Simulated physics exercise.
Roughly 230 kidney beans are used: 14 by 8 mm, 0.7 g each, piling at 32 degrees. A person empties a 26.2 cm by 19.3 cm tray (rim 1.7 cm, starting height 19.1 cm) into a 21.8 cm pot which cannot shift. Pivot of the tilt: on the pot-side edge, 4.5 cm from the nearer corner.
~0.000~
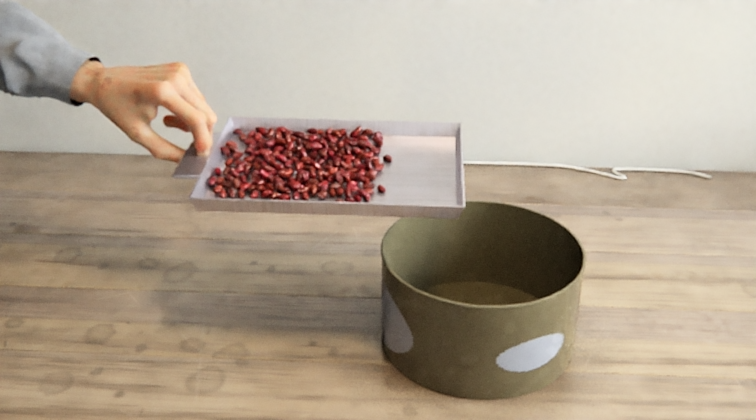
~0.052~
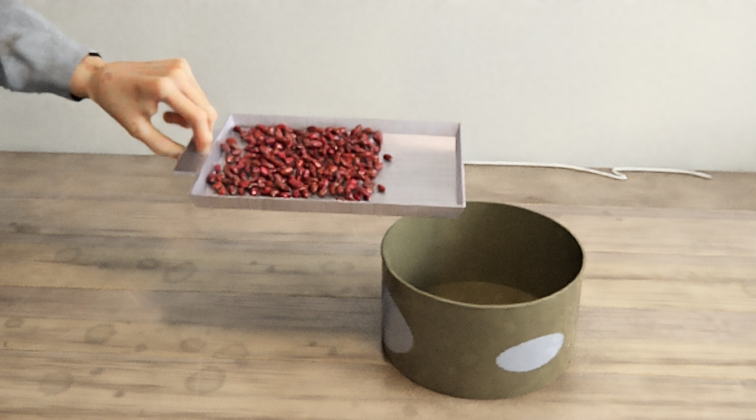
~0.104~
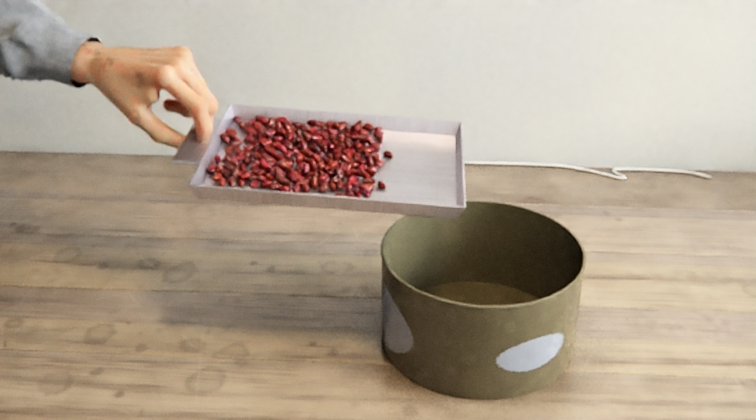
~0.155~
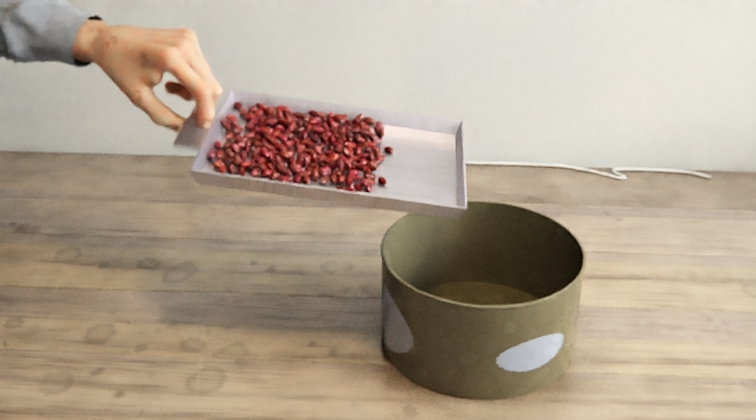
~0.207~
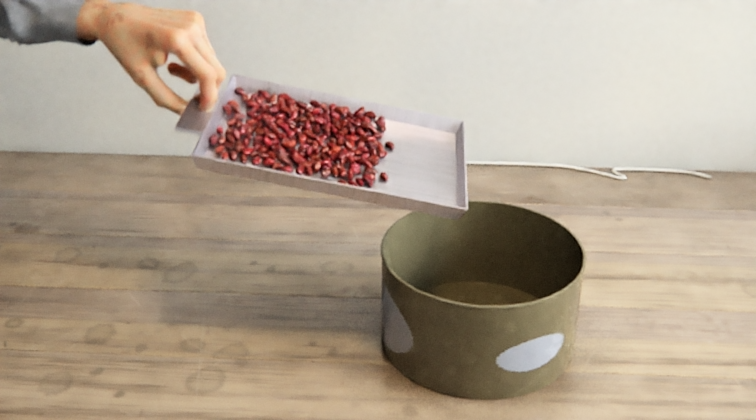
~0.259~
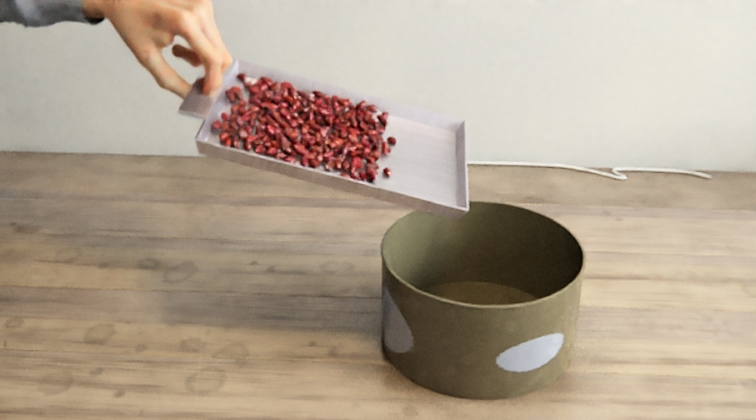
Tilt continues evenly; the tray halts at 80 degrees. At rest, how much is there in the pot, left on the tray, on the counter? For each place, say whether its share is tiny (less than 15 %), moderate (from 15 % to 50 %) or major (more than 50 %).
Result: Pot: The dominant fraction. Left on the tray: A small fraction. Counter: A small fraction.
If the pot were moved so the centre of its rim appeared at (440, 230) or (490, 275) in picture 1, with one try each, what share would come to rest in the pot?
Try one: ~ 65 %; try two: ~ 75 %.
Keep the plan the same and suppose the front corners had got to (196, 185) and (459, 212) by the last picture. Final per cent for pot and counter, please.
Final per cent - pot 55, counter 45.
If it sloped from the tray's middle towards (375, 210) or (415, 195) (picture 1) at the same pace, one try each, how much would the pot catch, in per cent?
That would be close to 60 per cent, then close to 100 per cent.
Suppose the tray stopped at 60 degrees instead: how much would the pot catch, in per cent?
60 per cent.
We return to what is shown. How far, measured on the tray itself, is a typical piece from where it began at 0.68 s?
11 cm.
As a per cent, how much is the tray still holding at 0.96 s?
Of the load, some 40 percent.
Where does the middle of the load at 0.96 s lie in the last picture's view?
Estimated centre of load: Around (496, 225).
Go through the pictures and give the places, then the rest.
Tray tilt 0 degrees, front corners at (196, 195) and (458, 203); middle of the pieces at (305, 162); pot at (482, 249), in the first picture.
Tray tilt 1 degrees, front corners at (196, 192) and (459, 204); middle of the pieces at (305, 160), in the second picture.
Tray tilt 3 degrees, front corners at (196, 182) and (459, 204), lowest corner right front; middle of the pieces at (306, 154), in the third picture.
Tray tilt 7 degrees, front corners at (197, 168) and (460, 204), lowest corner right front; middle of the pieces at (307, 145), in the fourth picture.
Tray tilt 11 degrees, front corners at (199, 153) and (461, 205), lowest corner right front; middle of the pieces at (308, 136), in the fifth picture.
Tray tilt 15 degrees, front corners at (202, 138) and (462, 206), lowest corner right front; middle of the pieces at (311, 127); pot at (482, 249). The tray's pace is about 75 degrees a second, in the sixth picture.
After 0.68 s, tilt 46 degrees; the tray holds 100 %, the pot 0 %.
After 0.96 s, tilt 67 degrees; the tray holds 40 %, the pot 45 %.
Then, at 1.35 s, tilt 80 degrees; the tray holds 15 %, the pot 75 %.
At rest (2.6 s), pot 85 %, tray 5 %, counter 5 %.
